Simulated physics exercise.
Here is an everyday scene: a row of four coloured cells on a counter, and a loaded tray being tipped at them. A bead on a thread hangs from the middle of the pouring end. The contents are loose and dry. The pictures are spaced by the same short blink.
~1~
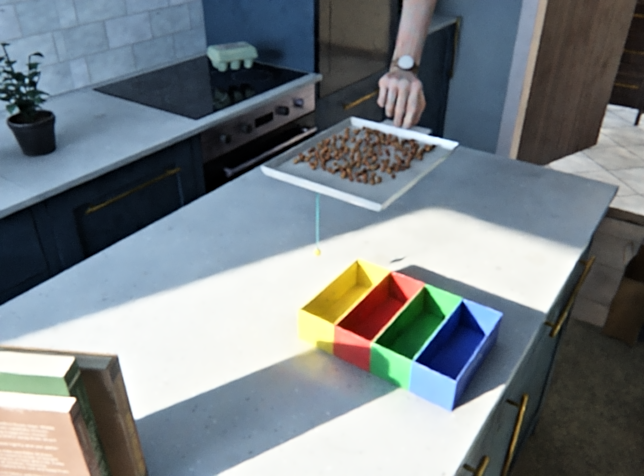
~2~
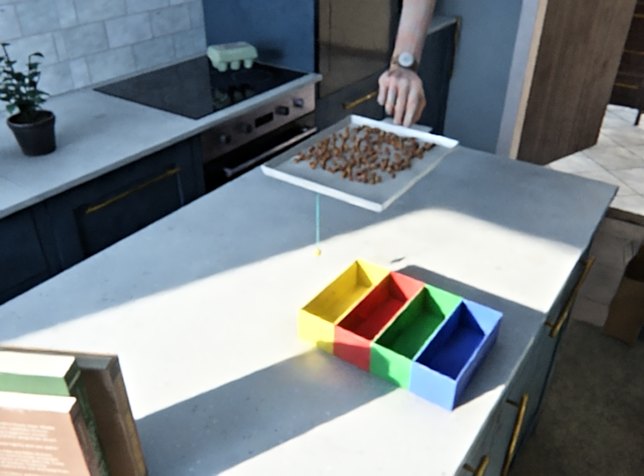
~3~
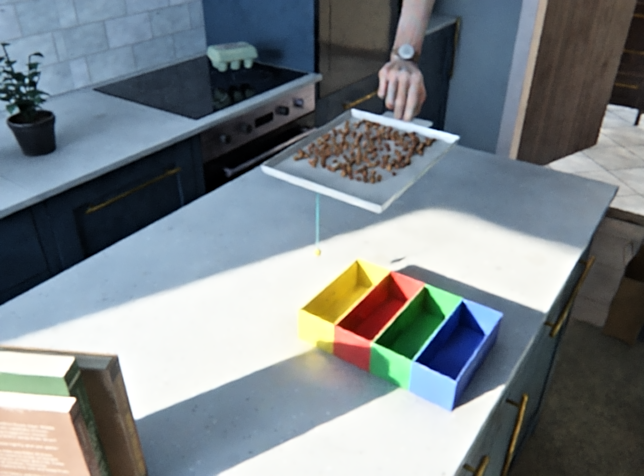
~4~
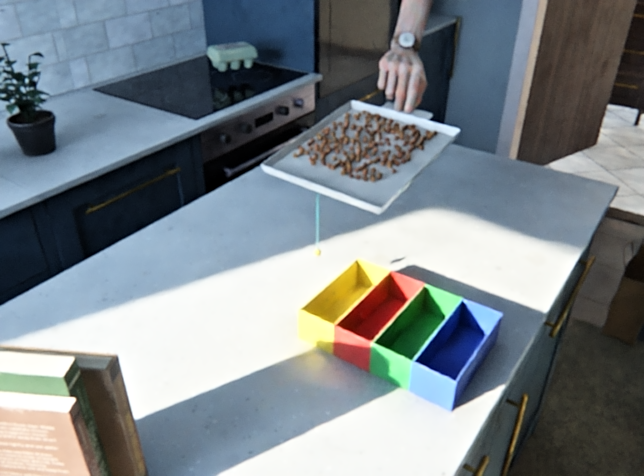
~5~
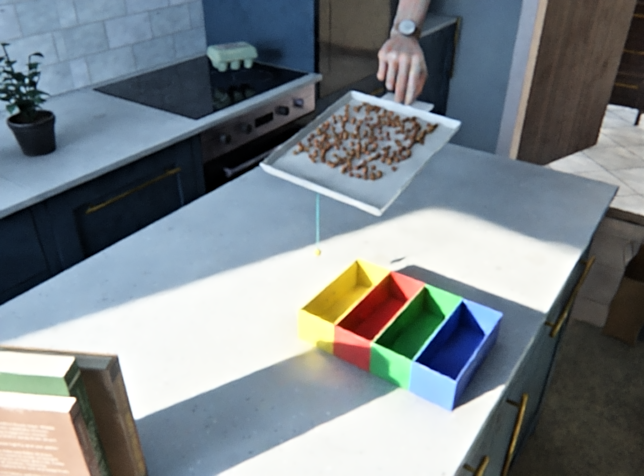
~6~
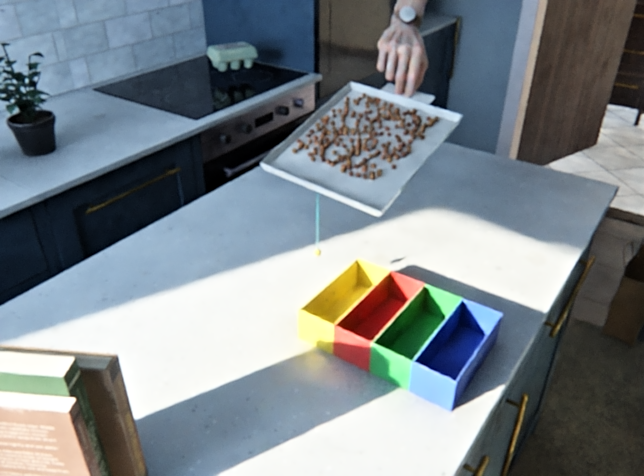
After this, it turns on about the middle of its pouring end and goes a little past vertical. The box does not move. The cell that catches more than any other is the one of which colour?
It is the yellow one.
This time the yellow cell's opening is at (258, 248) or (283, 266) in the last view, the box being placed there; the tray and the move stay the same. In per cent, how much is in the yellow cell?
First try: Roughly 0 per cent; second try: Roughly 0 per cent.
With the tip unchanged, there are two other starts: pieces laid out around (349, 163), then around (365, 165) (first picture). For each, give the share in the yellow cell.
Shares in turn: 50 % and 50 %.
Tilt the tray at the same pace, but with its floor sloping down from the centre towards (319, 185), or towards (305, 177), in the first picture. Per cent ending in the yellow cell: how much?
The first try would leave around 10 per cent there, the second around 0 per cent.
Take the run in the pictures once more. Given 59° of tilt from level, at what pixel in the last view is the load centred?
The load is centred around (348, 196).
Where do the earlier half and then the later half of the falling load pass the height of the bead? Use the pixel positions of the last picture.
It passes near (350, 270) first and then near (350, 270).
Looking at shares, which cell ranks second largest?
Number two is the cell in red.
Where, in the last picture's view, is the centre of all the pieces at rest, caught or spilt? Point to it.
Close to (341, 312), more or less.
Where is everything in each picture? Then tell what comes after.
Corners of the pouring end at (264, 166) and (380, 203), level; middle of the load at (359, 153), cereal balls; bead on its thread at (318, 252); yellow cell at (316, 329); red cell at (352, 346); green cell at (390, 364); blue cell at (432, 384), in the first picture.
Corners of the pouring end at (264, 166) and (380, 203), level; middle of the load at (359, 152), in the second picture.
Corners of the pouring end at (264, 165) and (380, 204), tipped barely, lowest at the right corner; middle of the load at (359, 148), in the third picture.
Corners of the pouring end at (264, 164) and (380, 206), tipped a little, lowest at the right corner; middle of the load at (359, 143), in the fourth picture.
Corners of the pouring end at (263, 163) and (380, 208), tipped a little, lowest at the right corner; middle of the load at (359, 138), in the fifth picture.
Corners of the pouring end at (263, 162) and (380, 209), tipped clearly, lowest at the right corner; middle of the load at (370, 133); yellow cell at (316, 329); red cell at (352, 346); green cell at (390, 364); blue cell at (432, 384), in the sixth picture.
Soon, tray tipped steeply; most on the tray; a small part in the yellow cell; a stray few in the red cell; a small part falling or outside the box.
A while on, tray tipped right over; about a third on the tray; about a quarter in the yellow cell; a small part in the red cell; a stray few in the green cell; about a third falling or outside the box.
Towards the end, tray tipped past a quarter turn; about half in the yellow cell; about a quarter in the red cell; a stray few in the green cell; about a quarter falling or outside the box.
Finally, tray tipped past a quarter turn; about half in the yellow cell; about a quarter in the red cell; a stray few in the green cell; none in the blue cell; about a quarter outside the box.
